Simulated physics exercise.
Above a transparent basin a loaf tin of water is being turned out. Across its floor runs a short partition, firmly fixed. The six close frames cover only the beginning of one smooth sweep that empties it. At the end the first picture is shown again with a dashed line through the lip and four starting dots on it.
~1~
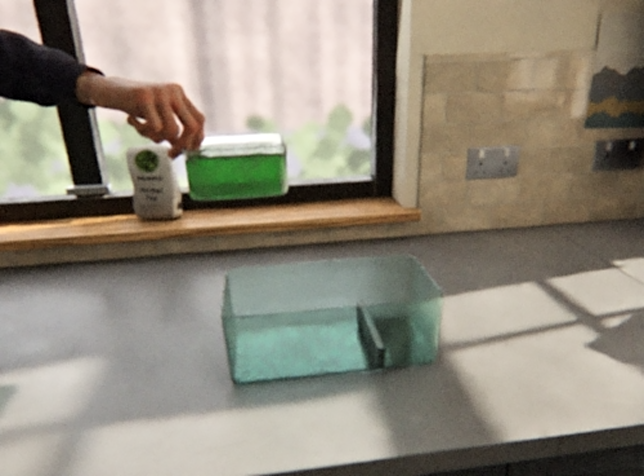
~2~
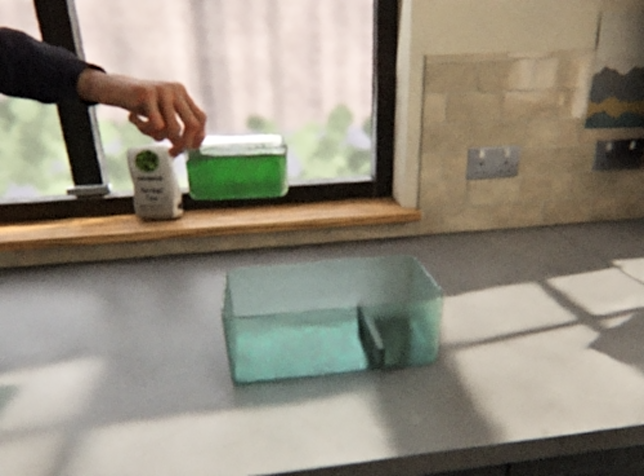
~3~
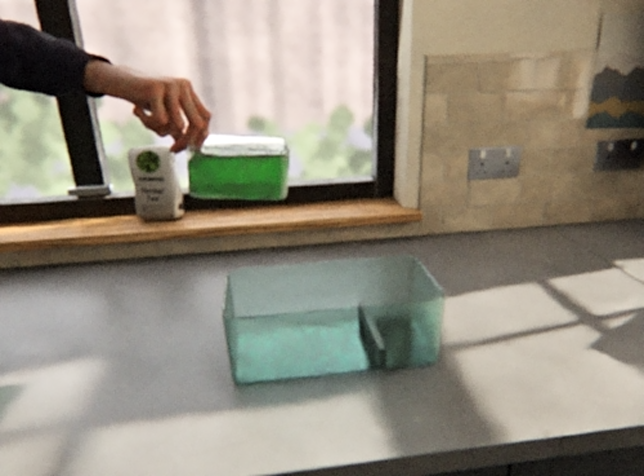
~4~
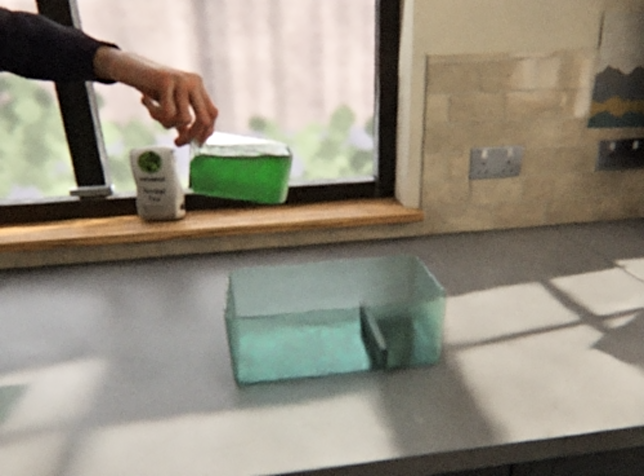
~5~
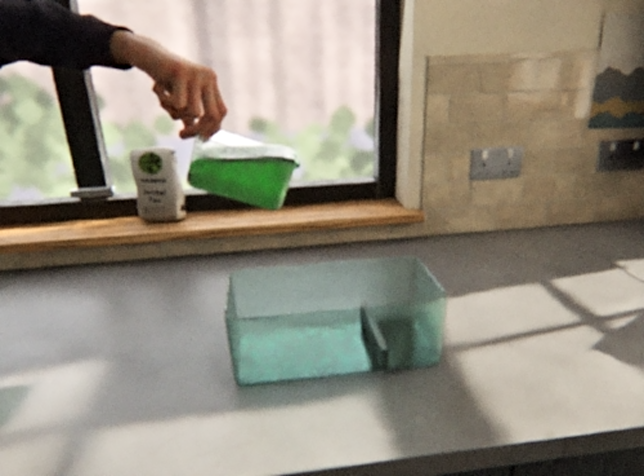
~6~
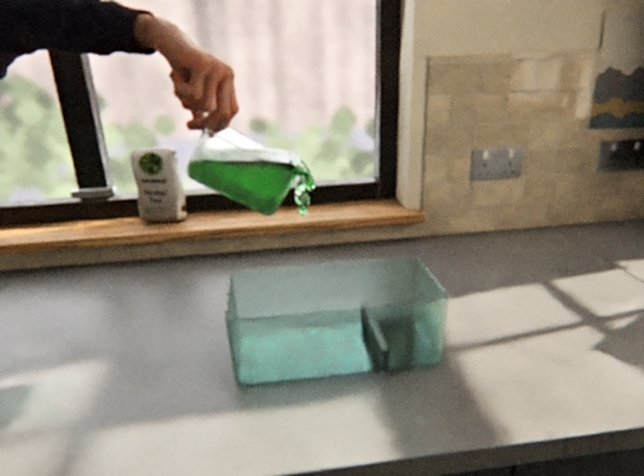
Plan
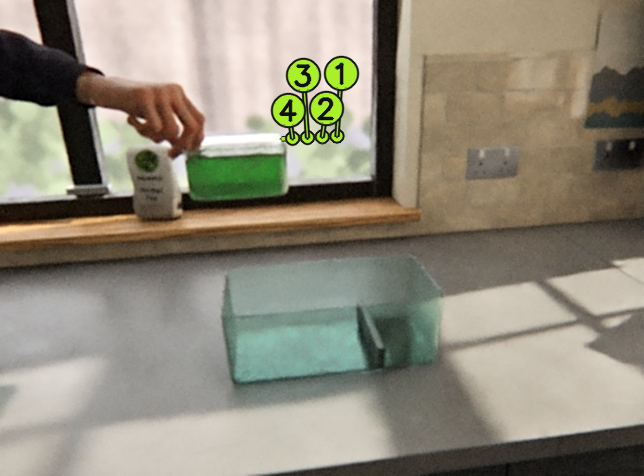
A hand held a clear container of green liquid by the window, above a transparent basin with a short partition, then gradually tilted it to the right until some liquid spilled over its lip.
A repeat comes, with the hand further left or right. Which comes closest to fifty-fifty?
Choose 3.
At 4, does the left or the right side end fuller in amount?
The left one.
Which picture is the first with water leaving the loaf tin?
In picture 5.
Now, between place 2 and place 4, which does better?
That is place 2.
On the marked copy, 1 at (336, 136); 2 at (322, 136); 3 at (307, 137); 4 at (292, 138).
Choosing 1, about 34 % ends left of the wall and 65 % right of it.
Choosing 2, about 37 % ends left of the wall and 62 % right of it.
Choosing 3, about 48 % ends left of the wall and 50 % right of it.
Choosing 4, about 75 % ends left of the wall and 24 % right of it.
